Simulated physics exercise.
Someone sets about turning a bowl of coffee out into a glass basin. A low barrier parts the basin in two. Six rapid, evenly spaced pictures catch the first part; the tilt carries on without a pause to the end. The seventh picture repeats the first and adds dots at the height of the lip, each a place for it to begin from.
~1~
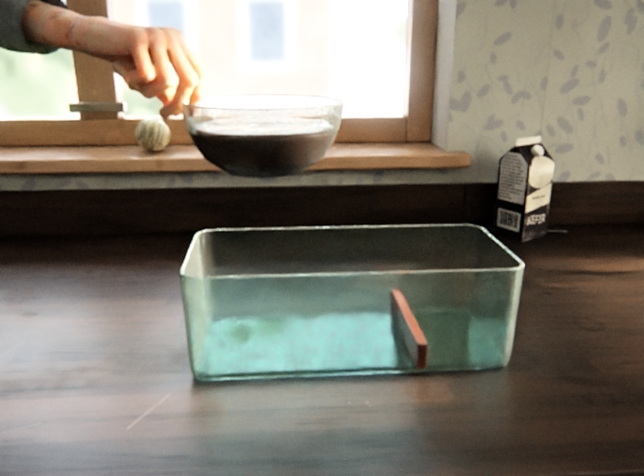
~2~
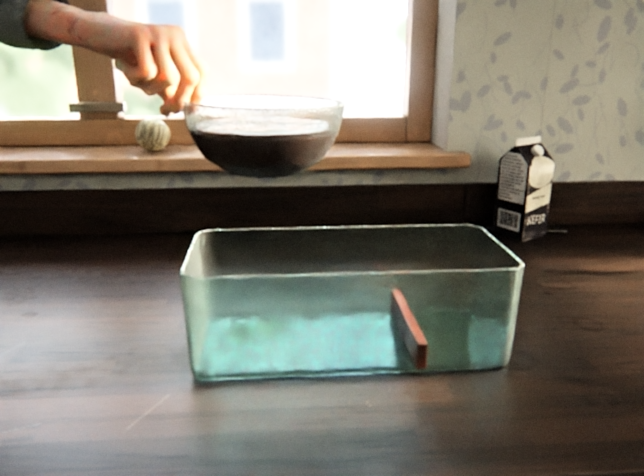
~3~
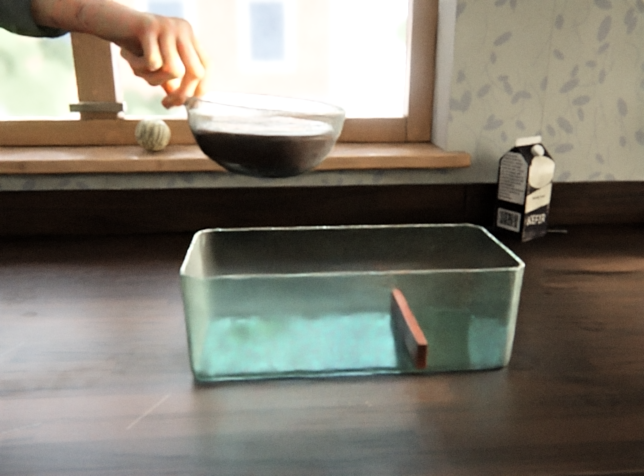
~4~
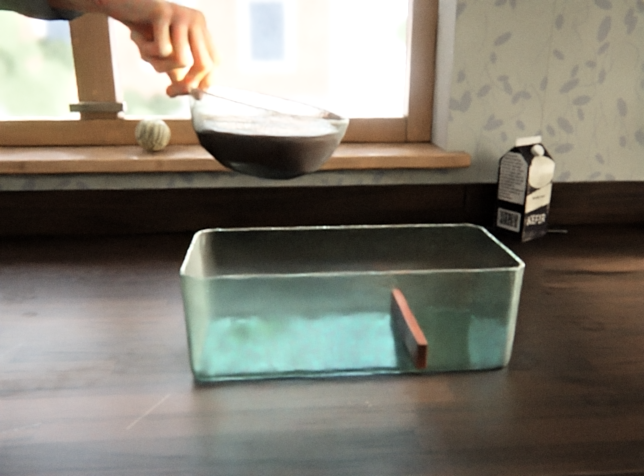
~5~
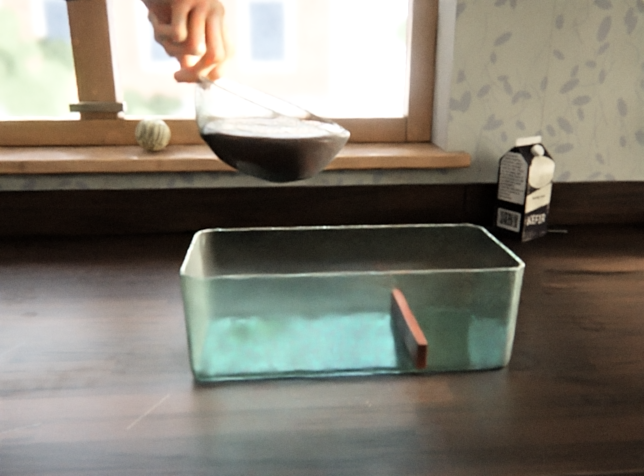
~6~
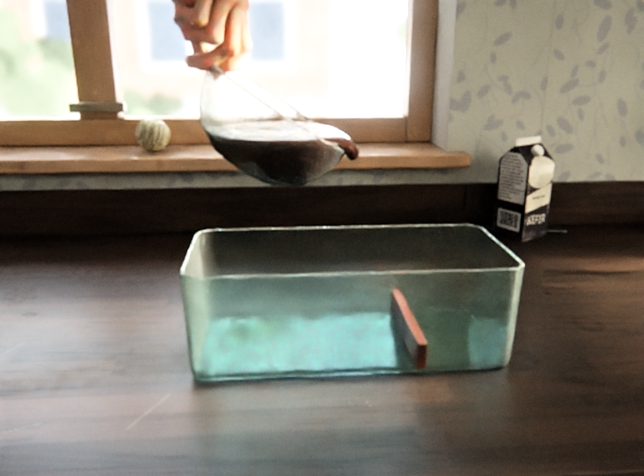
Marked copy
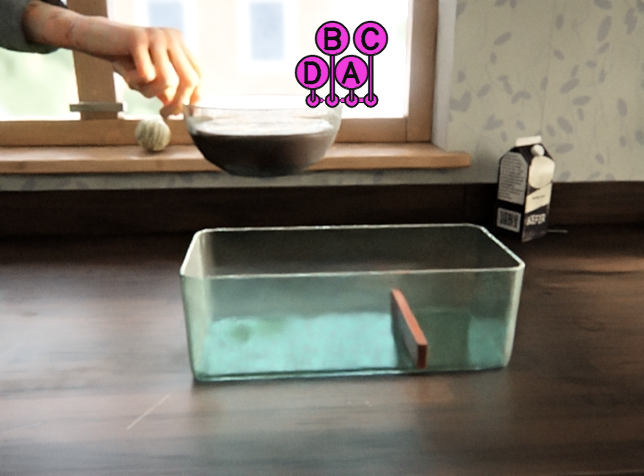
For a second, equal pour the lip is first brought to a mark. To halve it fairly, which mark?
C beats the others.
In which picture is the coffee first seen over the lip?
Picture 6.
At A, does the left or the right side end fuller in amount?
The left one.
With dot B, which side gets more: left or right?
The left side.
In magenta, A at (351, 100); B at (332, 100); C at (370, 100); D at (312, 100).
For dot A, about 73 % ends left of the wall and 27 % right of it.
For dot B, about 91 % ends left of the wall and 8 % right of it.
For dot C, about 50 % ends left of the wall and 49 % right of it.
For dot D, about 88 % ends left of the wall and 12 % right of it.
